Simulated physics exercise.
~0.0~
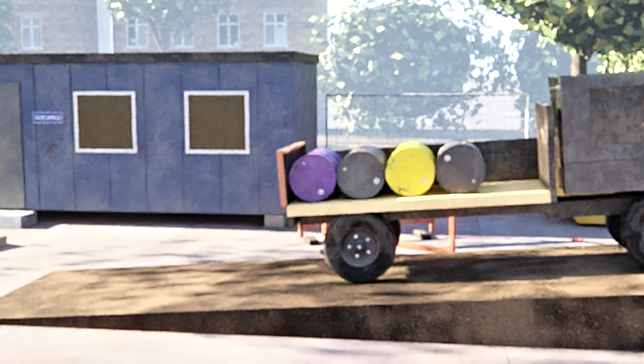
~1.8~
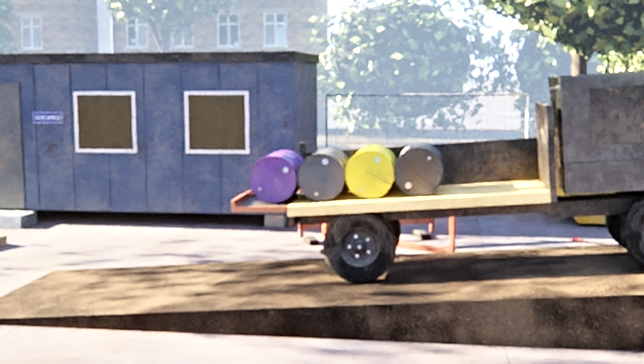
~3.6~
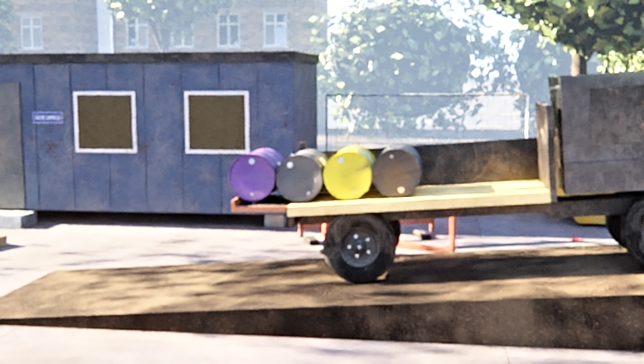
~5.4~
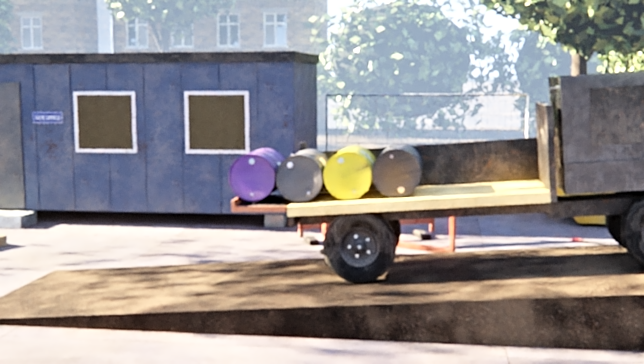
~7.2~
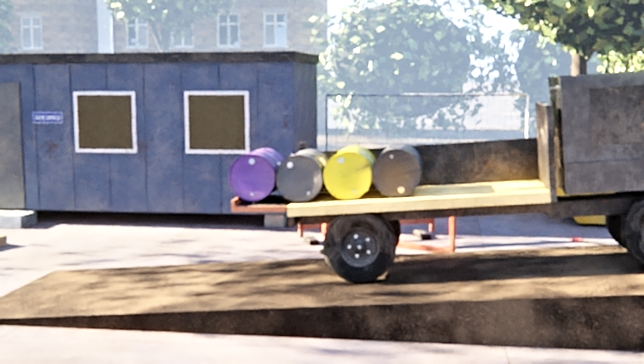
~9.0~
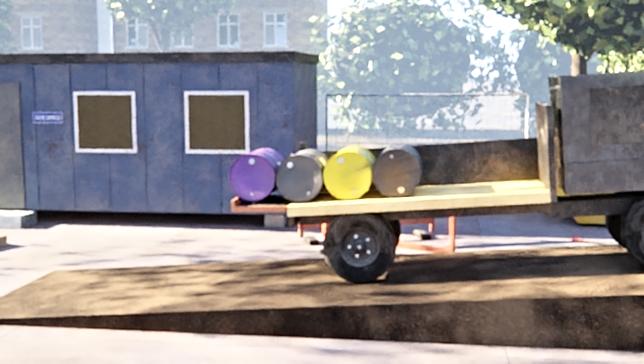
In a sunlit yard, with a blue cabin and leafy trees behind, a flatbed vehicle stands with four drums lying side by side against its upright tailgate. The purple one is at the left end, with a yellow one between two dark grey ones. The gate drops open to the left until it lies almost level, and the drums roll left together. The purple drum crosses onto the lowered gate and stops near its outer edge, with the others bunched up behind it. All four then rest still, the yellow one on the bed, and none has fallen off.
